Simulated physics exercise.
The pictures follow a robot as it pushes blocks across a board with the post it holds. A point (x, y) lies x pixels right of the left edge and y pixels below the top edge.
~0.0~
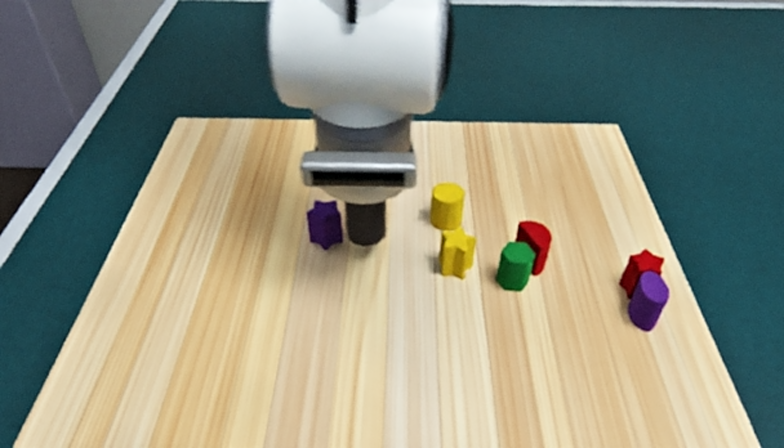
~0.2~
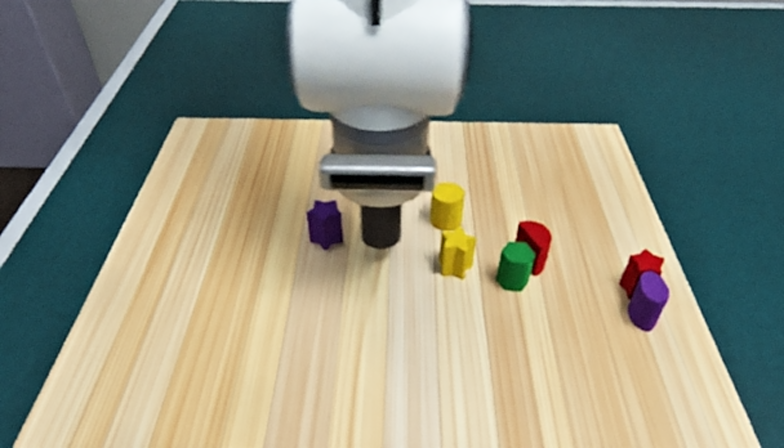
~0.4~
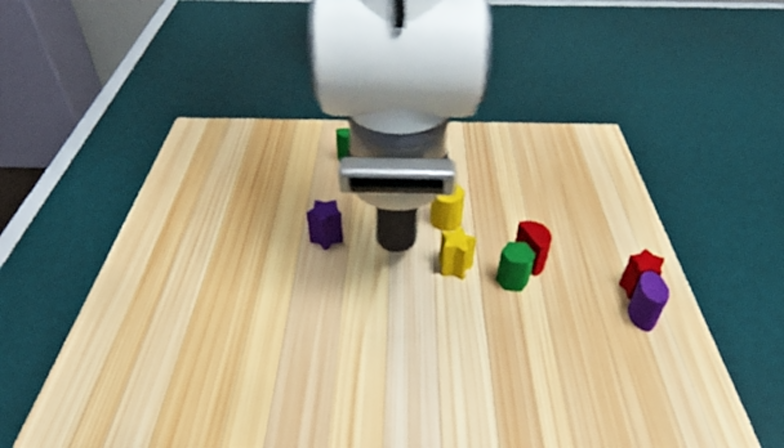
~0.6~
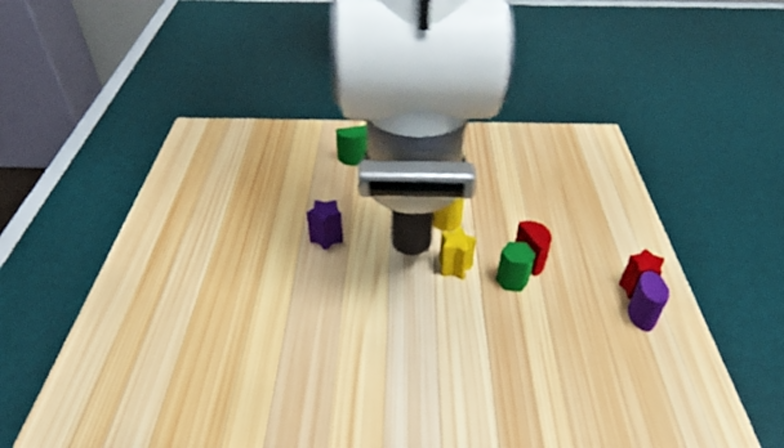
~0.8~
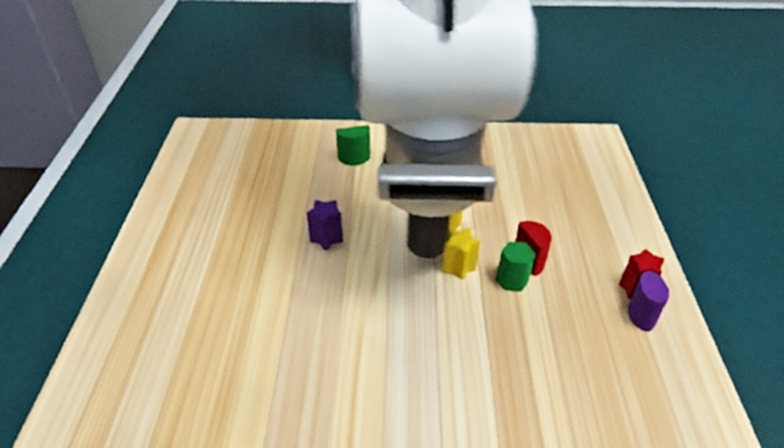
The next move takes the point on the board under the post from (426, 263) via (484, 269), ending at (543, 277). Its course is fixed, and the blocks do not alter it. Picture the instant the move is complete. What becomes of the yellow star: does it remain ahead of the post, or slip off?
In the end it is ahead.
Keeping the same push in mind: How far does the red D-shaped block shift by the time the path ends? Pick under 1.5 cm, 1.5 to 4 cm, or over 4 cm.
If I had to pick, the red D-shaped block travels from 1.5 to 4 cm here.
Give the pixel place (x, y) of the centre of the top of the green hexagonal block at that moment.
Its top middle will sit at (594, 273).
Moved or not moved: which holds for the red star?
Answer: Unmoved.
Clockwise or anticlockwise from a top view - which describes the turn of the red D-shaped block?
It twists against the clock when seen from above.
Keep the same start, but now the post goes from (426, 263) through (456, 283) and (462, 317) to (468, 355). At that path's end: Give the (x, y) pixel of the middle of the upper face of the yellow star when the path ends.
Its top middle: (493, 248).
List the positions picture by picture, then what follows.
Lower end of the post at (367, 233), tops of blocks, yellow circle at (448, 191), yellow star at (458, 238), green hexagonal block at (518, 251), red D-shaped block at (538, 232), red star at (649, 260), in the first picture.
Post at (381, 236), blocks as before, in the second picture.
Post at (397, 238), blocks as before, in the third picture.
Post at (412, 241), blocks as before, in the fourth picture.
Post at (427, 244), yellow circle hidden, yellow star at (462, 238), green hexagonal block at (518, 251), red D-shaped block at (538, 232), red star at (649, 260), in the fifth picture.
The first path, step by step. One third of the way, post at (468, 248); yellow star at (504, 240); green hexagonal block at (529, 254), turned 30° clockwise.
Two thirds of the way, post at (508, 253); yellow star at (545, 244); green hexagonal block at (568, 265), turned 70° clockwise; red D-shaped block at (557, 229), turned 20° anticlockwise.
At the end, post at (548, 259); yellow circle not moved; yellow star at (586, 249); green hexagonal block at (594, 273), turned 115° clockwise; red D-shaped block at (571, 228), turned 60° anticlockwise; red star not moved.
